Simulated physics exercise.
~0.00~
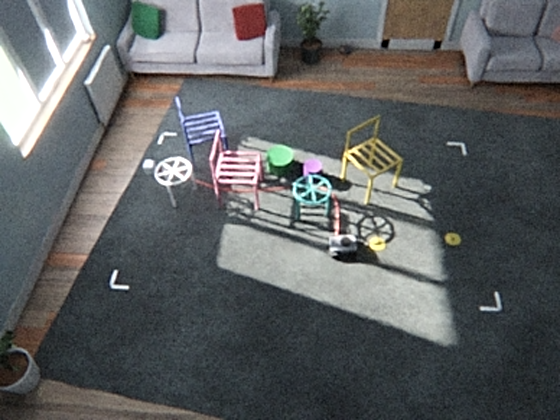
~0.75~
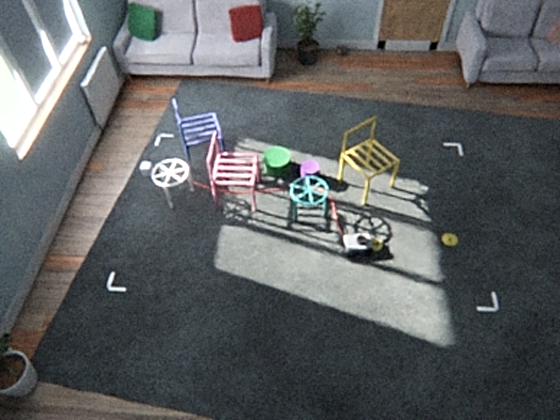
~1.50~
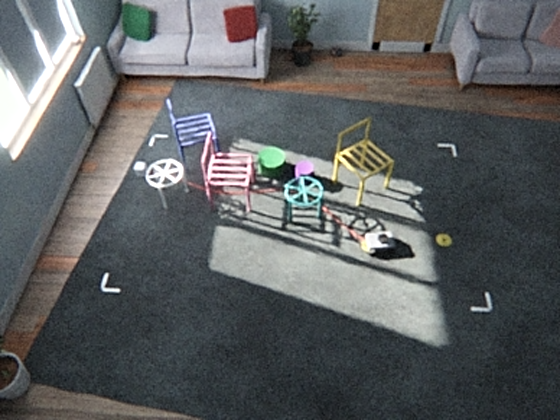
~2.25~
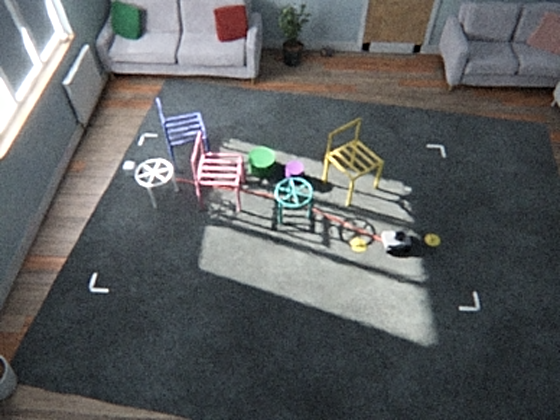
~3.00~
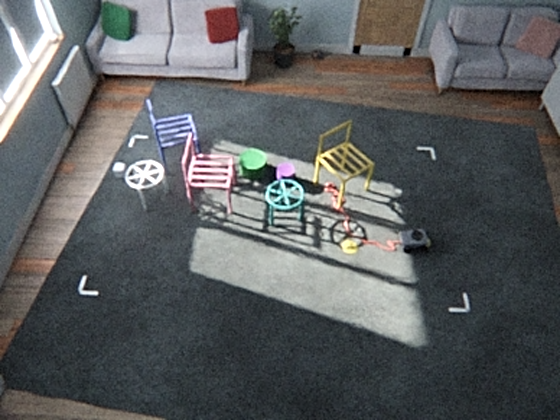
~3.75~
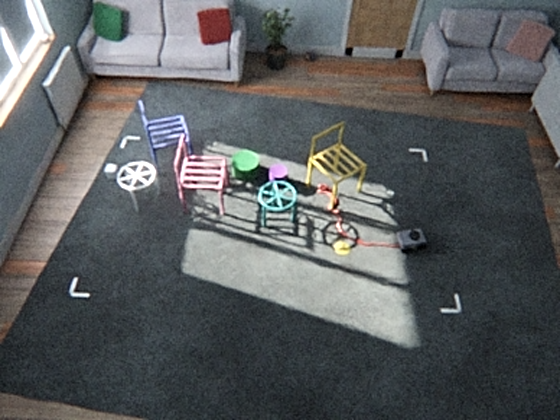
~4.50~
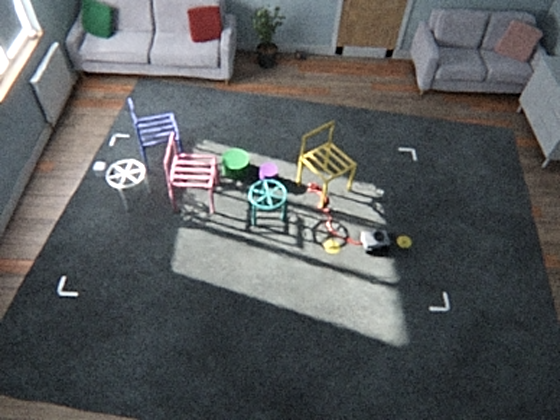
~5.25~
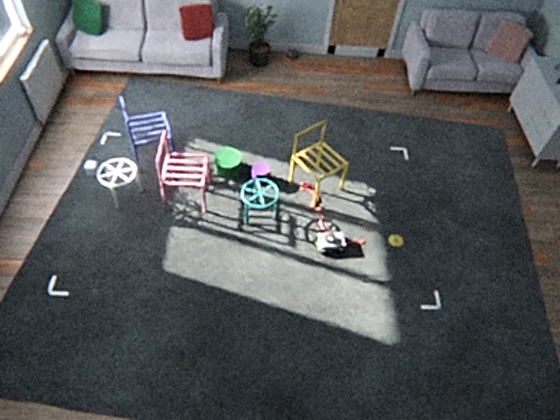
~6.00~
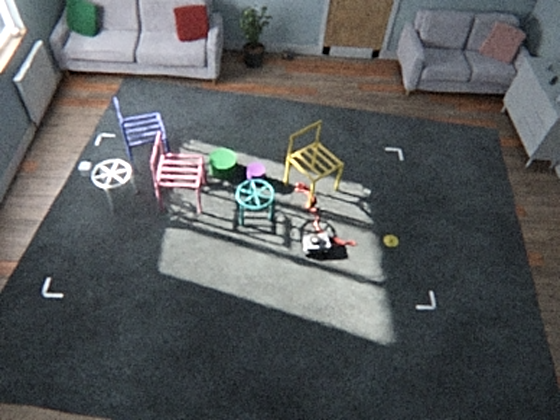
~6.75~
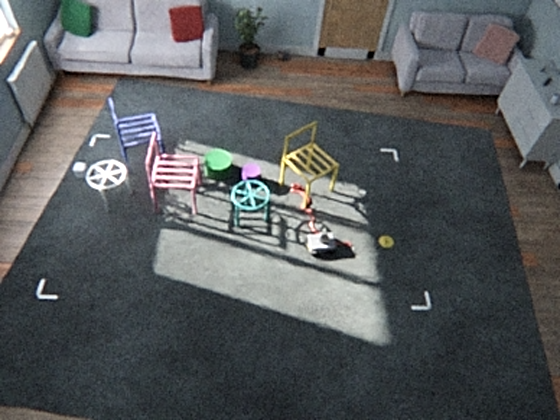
On a dark rug, a small cart trailing a red lead rolls right, then back left.
